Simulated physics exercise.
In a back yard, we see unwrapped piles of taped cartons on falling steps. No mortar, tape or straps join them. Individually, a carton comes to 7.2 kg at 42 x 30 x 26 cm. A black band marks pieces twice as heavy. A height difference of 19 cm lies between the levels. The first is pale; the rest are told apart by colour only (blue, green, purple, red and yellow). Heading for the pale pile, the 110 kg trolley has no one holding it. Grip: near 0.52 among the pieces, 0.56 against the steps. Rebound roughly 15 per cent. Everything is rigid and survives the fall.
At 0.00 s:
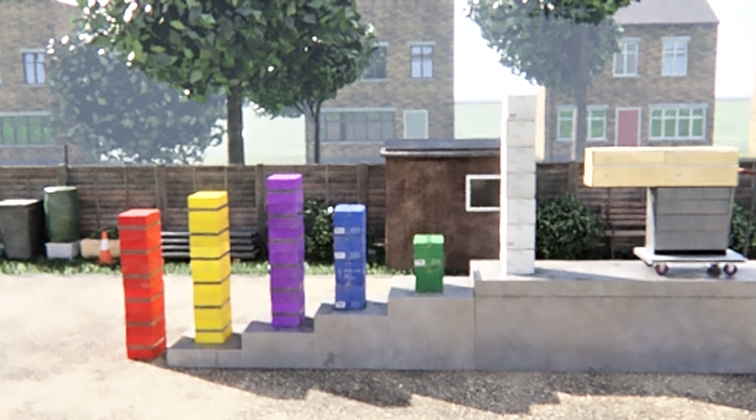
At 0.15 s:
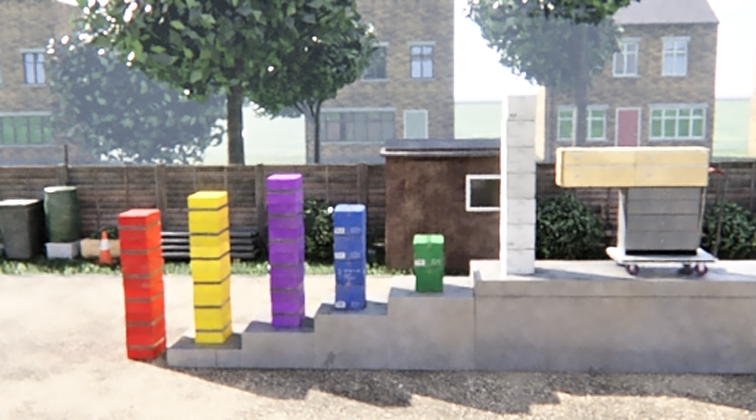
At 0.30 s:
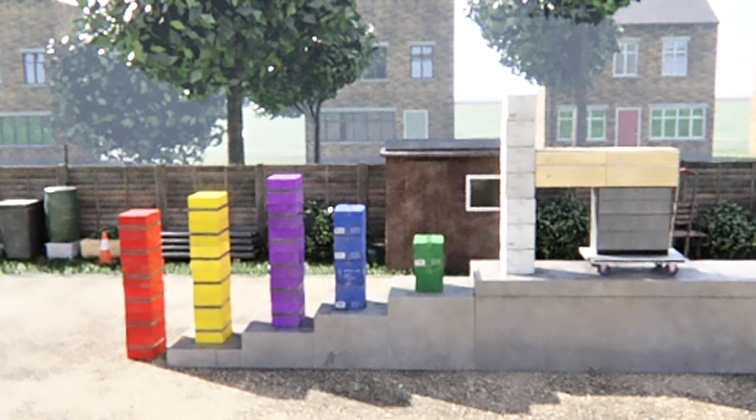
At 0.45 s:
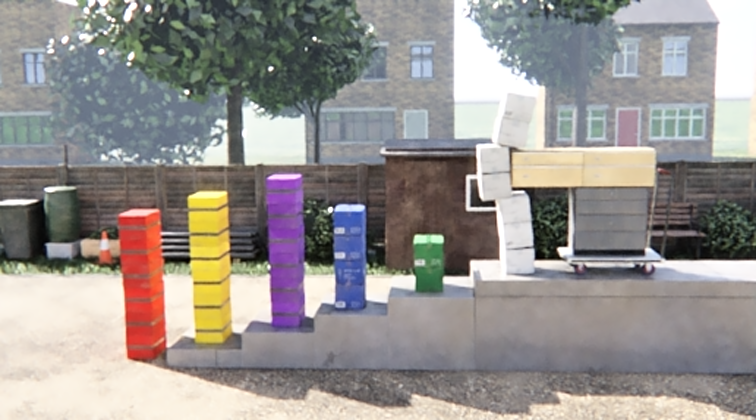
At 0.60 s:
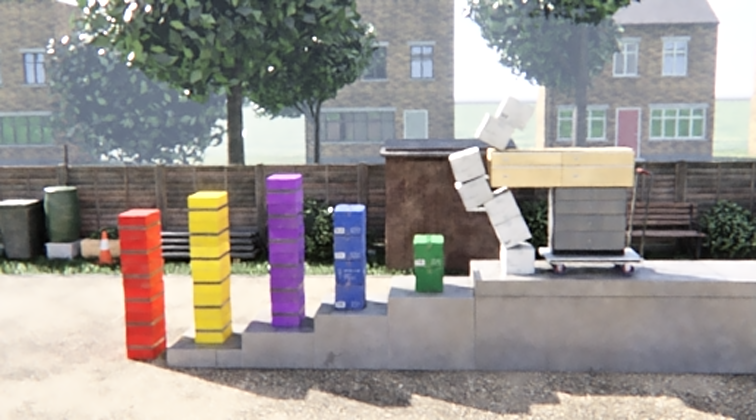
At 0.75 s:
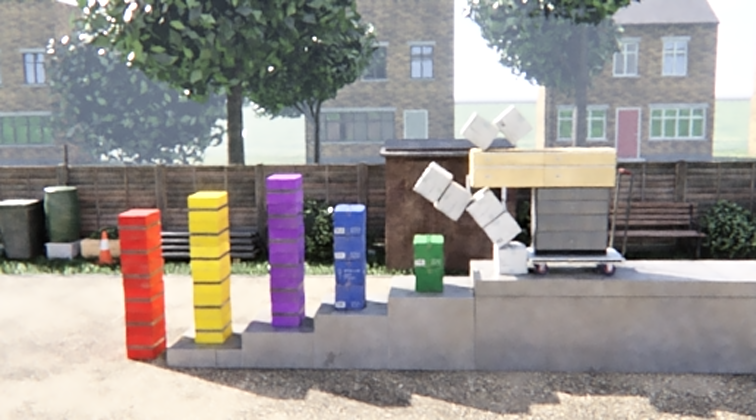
In a back yard, a loaded trolley rolls left into a tall white stack of boxes, which buckles and topples leftward beside coloured piles.
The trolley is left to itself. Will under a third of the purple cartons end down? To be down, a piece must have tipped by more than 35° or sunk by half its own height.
Yes.
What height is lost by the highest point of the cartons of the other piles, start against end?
Around 0 centimetres.
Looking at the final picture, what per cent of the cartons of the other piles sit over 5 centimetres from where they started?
The shifted ones make up 15 per cent.
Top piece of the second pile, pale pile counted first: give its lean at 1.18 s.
The top piece is some 10 degrees from upright.
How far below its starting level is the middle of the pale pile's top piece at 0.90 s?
Roughly 30 cm.
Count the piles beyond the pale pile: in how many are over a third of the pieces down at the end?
By my count, 0.
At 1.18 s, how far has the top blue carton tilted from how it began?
I'd estimate close to 5°.
After 0.90 s, 5 of the pale pile down; none of the 6 purple cartons down (0 of 24 in all colours); top purple carton unmoved.
After 1.18 s, 6 of the pale pile down; none of the 6 purple cartons down (0 of 24 in all colours); top purple carton unmoved; top green carton 7° from how it stood.
After 2.34 s, 6 of the pale pile down; none of the 6 purple cartons down (0 of 24 in all colours); top purple carton unmoved; top blue carton 20° from how it stood.
In the end (3.8 s), 6 of the pale pile down; none of the 6 purple cartons down (0 of 24 in all colours); top purple carton unmoved; top blue carton 20° from how it stood. That is 0 per cent. From the last view, middles, top purple carton near (284, 189), top blue carton near (315, 223).
